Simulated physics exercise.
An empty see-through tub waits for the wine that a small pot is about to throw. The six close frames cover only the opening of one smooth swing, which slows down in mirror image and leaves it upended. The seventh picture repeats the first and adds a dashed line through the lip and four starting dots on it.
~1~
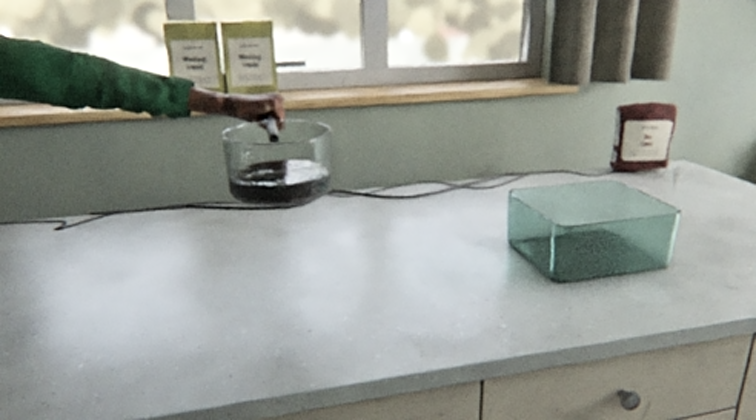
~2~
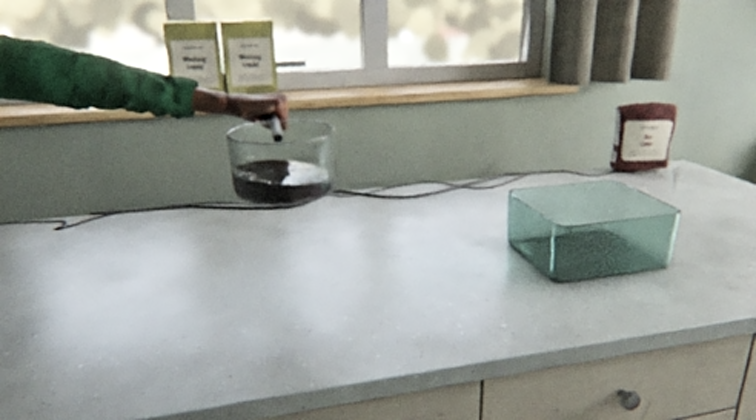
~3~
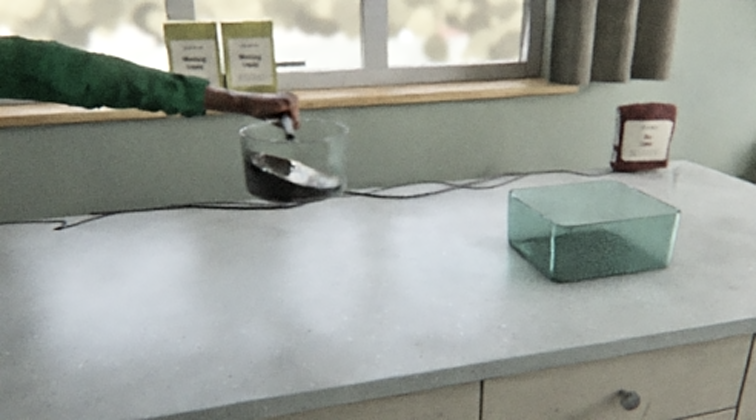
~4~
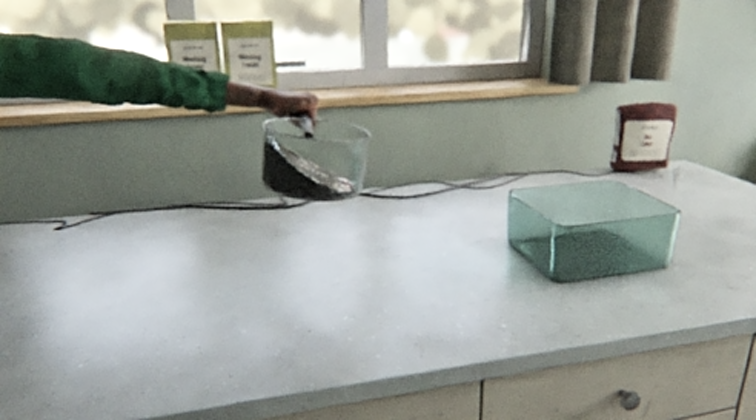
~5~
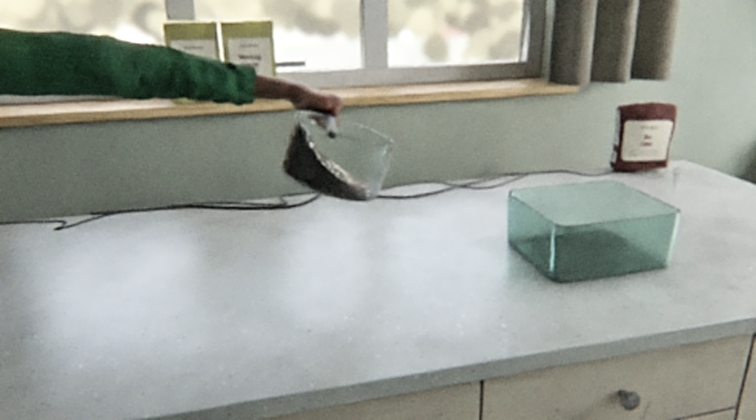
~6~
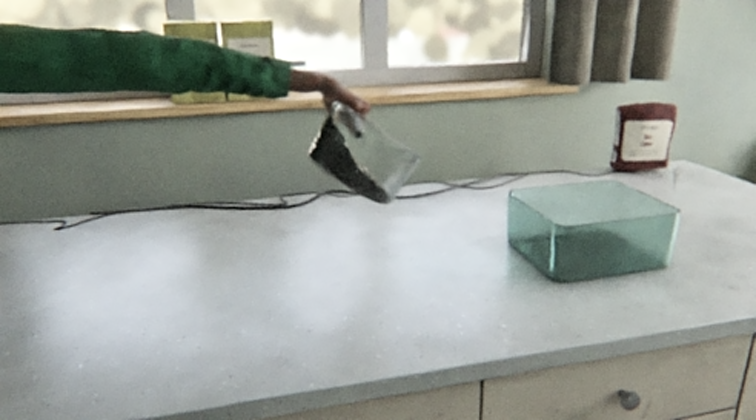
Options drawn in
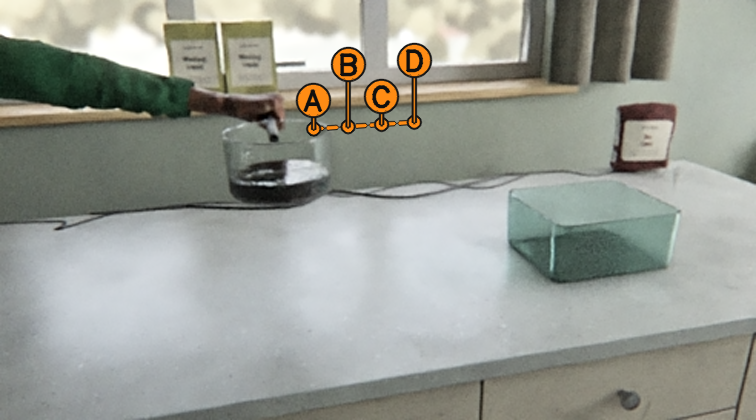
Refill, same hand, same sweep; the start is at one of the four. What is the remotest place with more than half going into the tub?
That is spot B.
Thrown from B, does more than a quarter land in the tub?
Yes, it does.
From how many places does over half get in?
Three of the four.
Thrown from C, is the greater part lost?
No, not at all.
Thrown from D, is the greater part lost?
No, not at all.
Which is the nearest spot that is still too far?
It is A.
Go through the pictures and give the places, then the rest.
The first picture shows upright, lip at (328, 127); tub from (549, 281) to (667, 265); nothing has left yet.
The second picture shows upright, lip at (332, 127); nothing has left yet.
The third picture shows upright, lip at (345, 128); nothing has left yet.
The fourth picture shows tipped about 8°, lip at (367, 132); nothing has left yet.
The fifth picture shows tipped about 19°, lip at (392, 141); nothing has left yet.
The sixth picture shows tipped about 34°, lip at (418, 153); nothing has left yet.
On the marked copy, A at (313, 128); B at (348, 126); C at (381, 124); D at (414, 122).
For spot A, about 34 % lands in the tub, 61 % falls short and 5 % goes beside or beyond.
For spot B, about 67 % lands in the tub, 28 % falls short and 5 % goes beside or beyond.
For spot C, about 79 % lands in the tub, 13 % falls short and 8 % goes beside or beyond.
For spot D, about 82 % lands in the tub, 3 % falls short and 14 % goes beside or beyond.
